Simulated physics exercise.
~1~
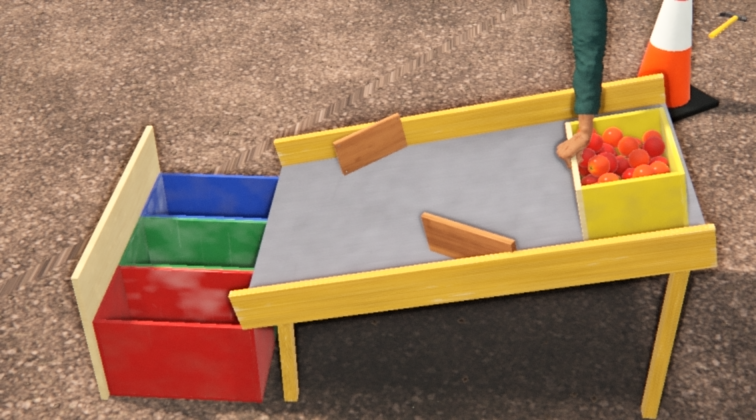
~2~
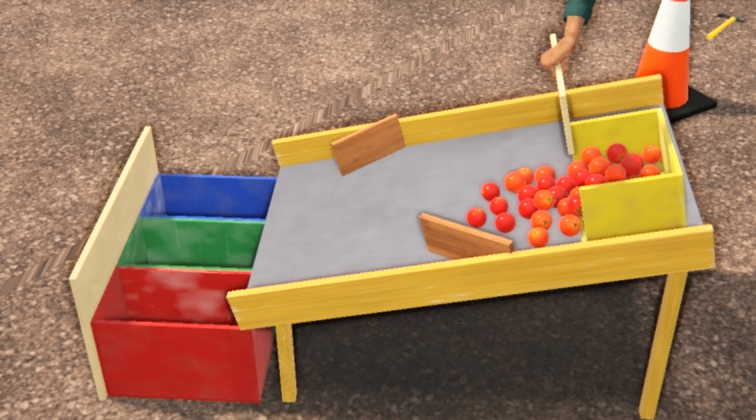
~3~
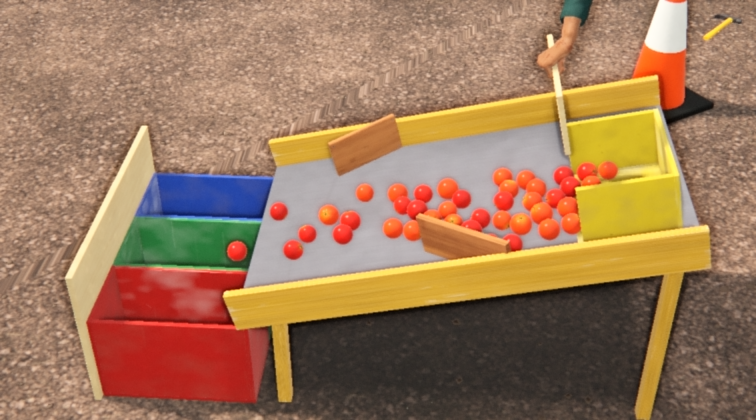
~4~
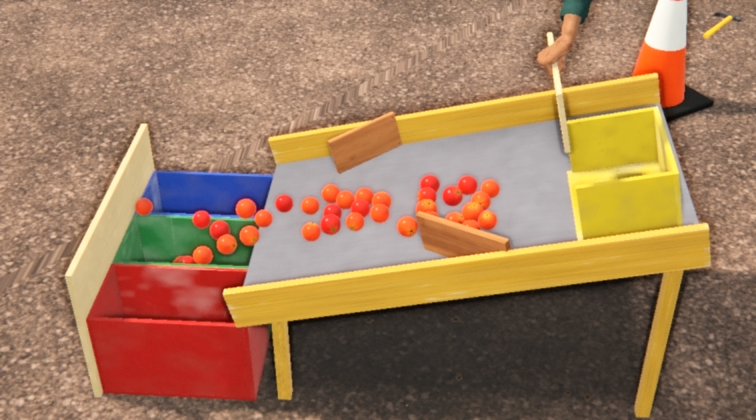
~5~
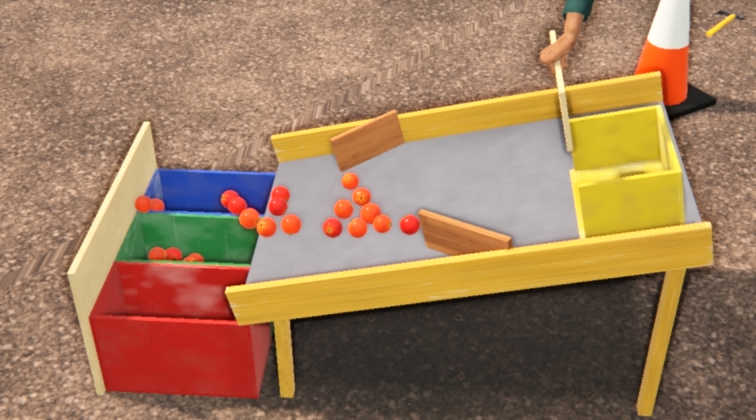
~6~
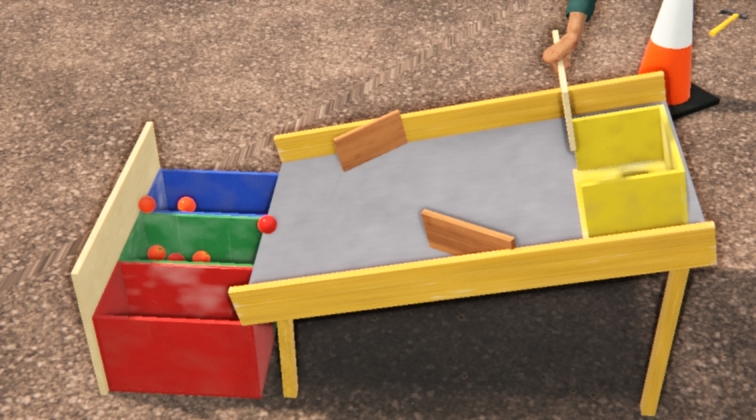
On a sloping table, a hand lifts a gate and red-orange balls roll left into bins.
